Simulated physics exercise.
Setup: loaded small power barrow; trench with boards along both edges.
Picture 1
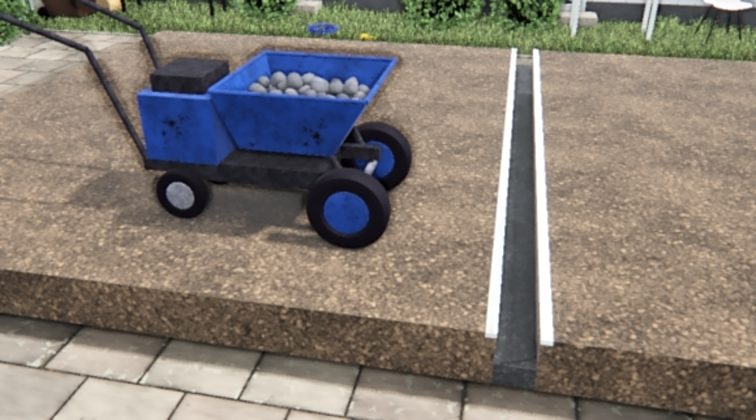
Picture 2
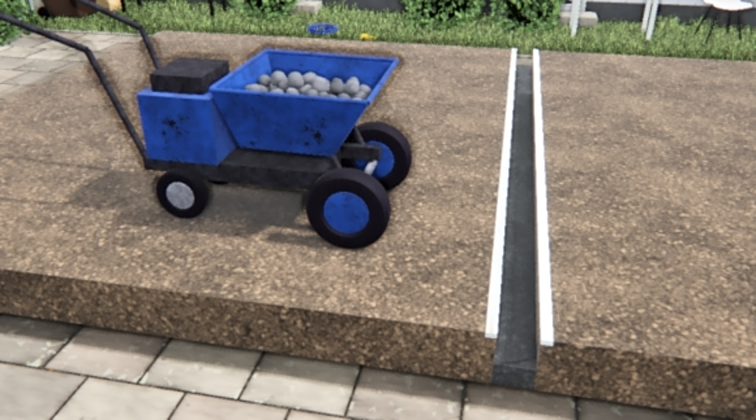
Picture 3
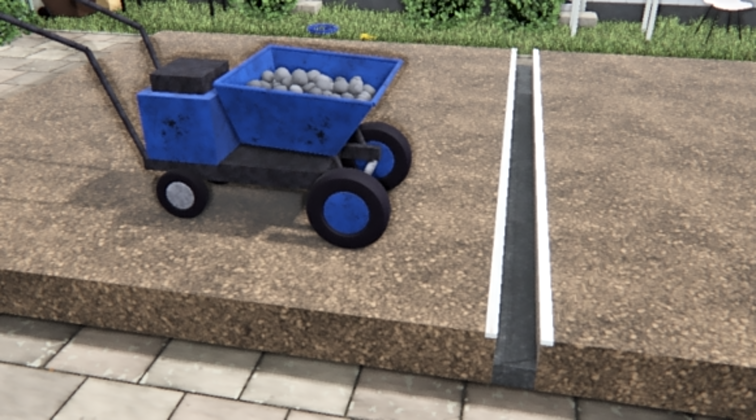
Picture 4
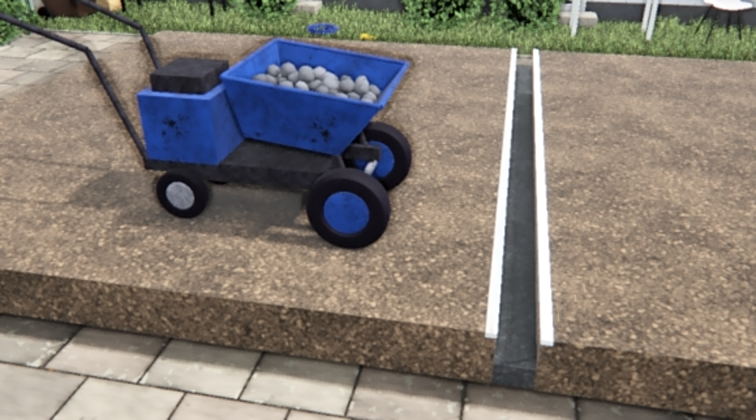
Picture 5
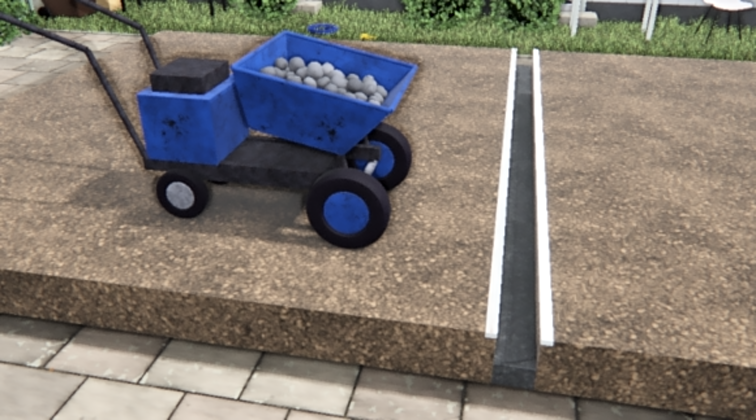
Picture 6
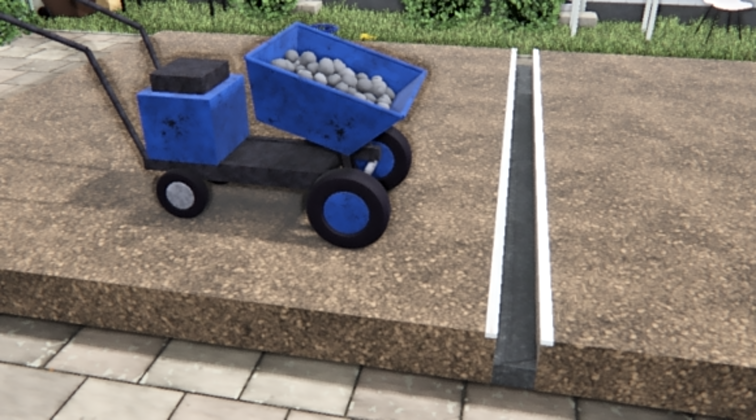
On a brown gravelly surface, a blue barrow's skip of round cobbles tilts gradually toward the right.
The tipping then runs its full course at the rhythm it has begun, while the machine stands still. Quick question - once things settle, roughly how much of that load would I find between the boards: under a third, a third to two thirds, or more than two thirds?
You would find between one and two thirds there.
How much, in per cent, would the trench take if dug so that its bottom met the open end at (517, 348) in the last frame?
About 40 percent.
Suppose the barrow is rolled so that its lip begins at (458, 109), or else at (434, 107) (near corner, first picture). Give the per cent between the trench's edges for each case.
First try: Some 0 %; second try: 30 %.
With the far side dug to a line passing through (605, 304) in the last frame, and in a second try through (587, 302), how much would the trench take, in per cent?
The share would be 70 % first and 70 % second.
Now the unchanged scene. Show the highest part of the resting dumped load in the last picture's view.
In the last picture, the peak is close to (492, 204).
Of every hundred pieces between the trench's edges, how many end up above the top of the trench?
About 20 %.
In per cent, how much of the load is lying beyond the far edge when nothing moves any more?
It works out to roughly 10 percent.
Shortly afterwards, skip tipped steeply; the whole lot in the skip.
Next, skip tipped right over; the bulk in the skip; a little short of the trench; a little in or heaped over the trench; only a few falling.
Some moments later, skip tipped right over; a little in the skip; near a third short of the trench; near half in or heaped over the trench; a little beyond it.
In the end, skip tipped right over; only a few in the skip; near a third short of the trench; near half in or heaped over the trench; a little beyond it.
